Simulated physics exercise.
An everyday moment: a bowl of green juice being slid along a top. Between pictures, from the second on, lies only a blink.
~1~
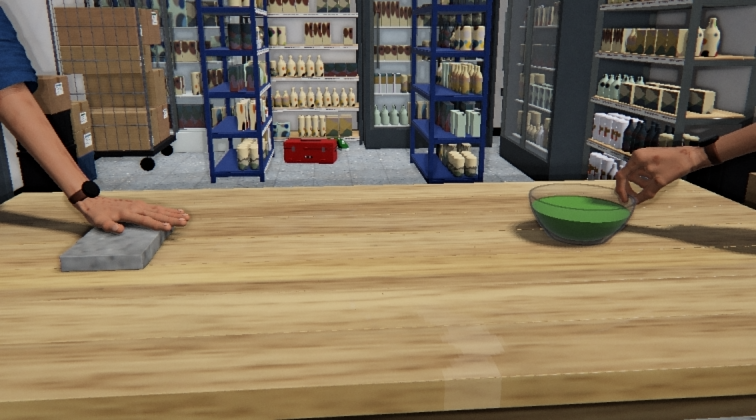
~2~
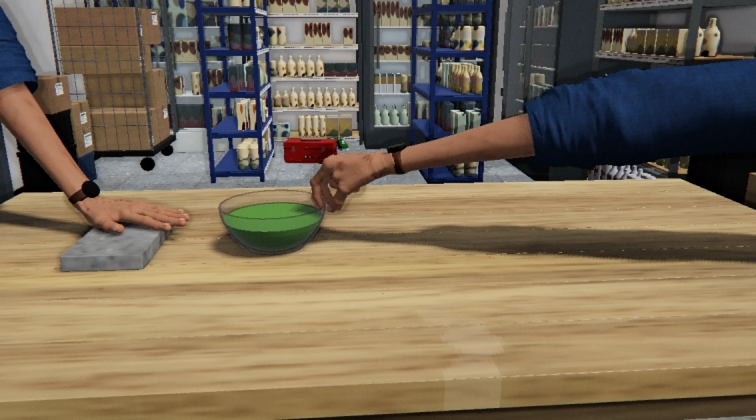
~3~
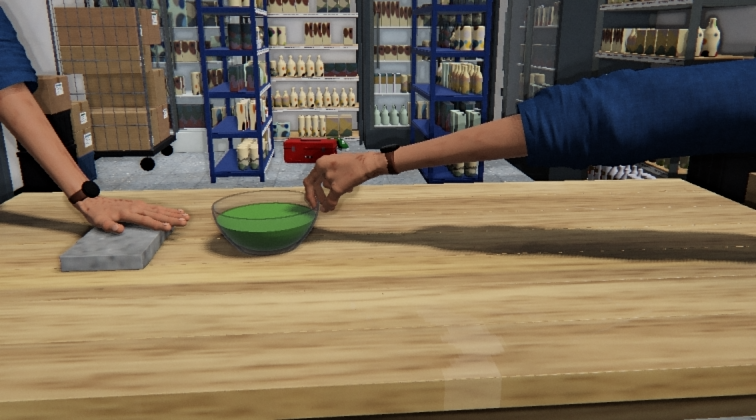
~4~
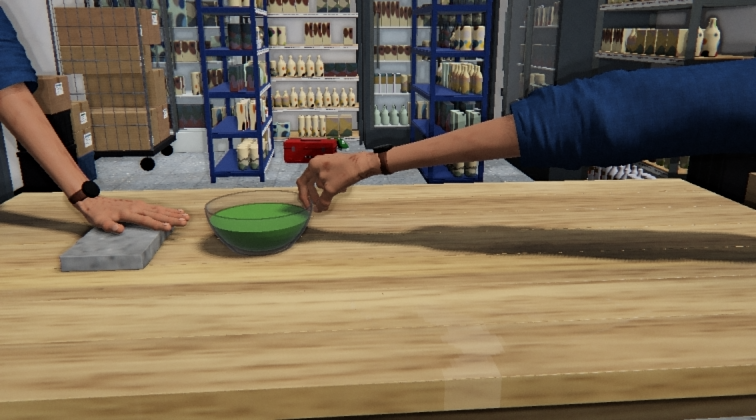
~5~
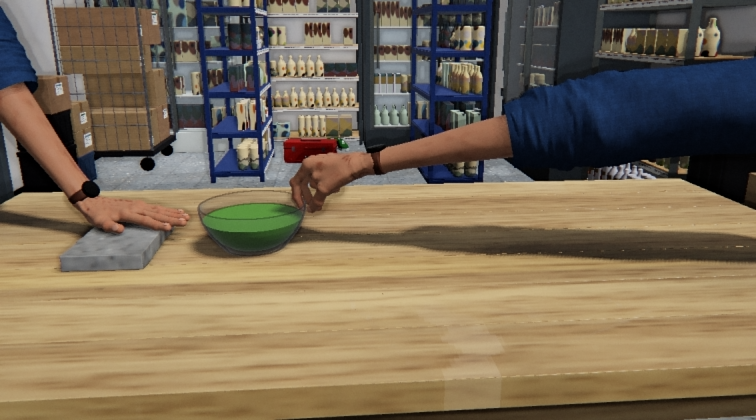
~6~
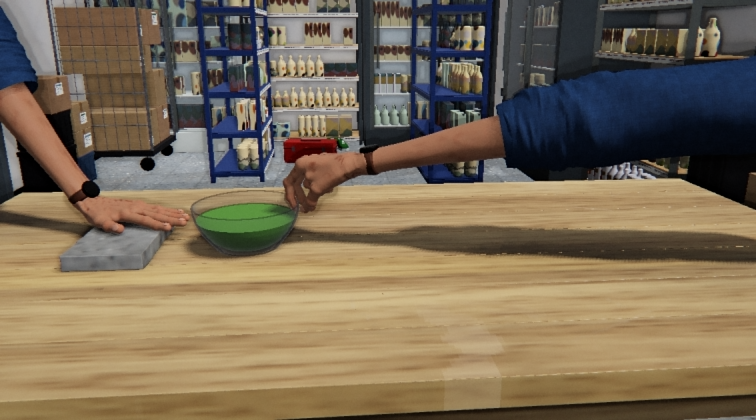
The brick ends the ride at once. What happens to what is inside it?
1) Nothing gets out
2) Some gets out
(1) Nothing gets out.
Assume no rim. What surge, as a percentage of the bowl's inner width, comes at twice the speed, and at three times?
You'd see close to 15 per cent, and after that close to 20 per cent.
Soon after, the bowl meets the brick.
Later, the green juice surges up the wall; the wave climbs under half way to the rim.
In the end, the bowl stands at the brick; nothing has left it.
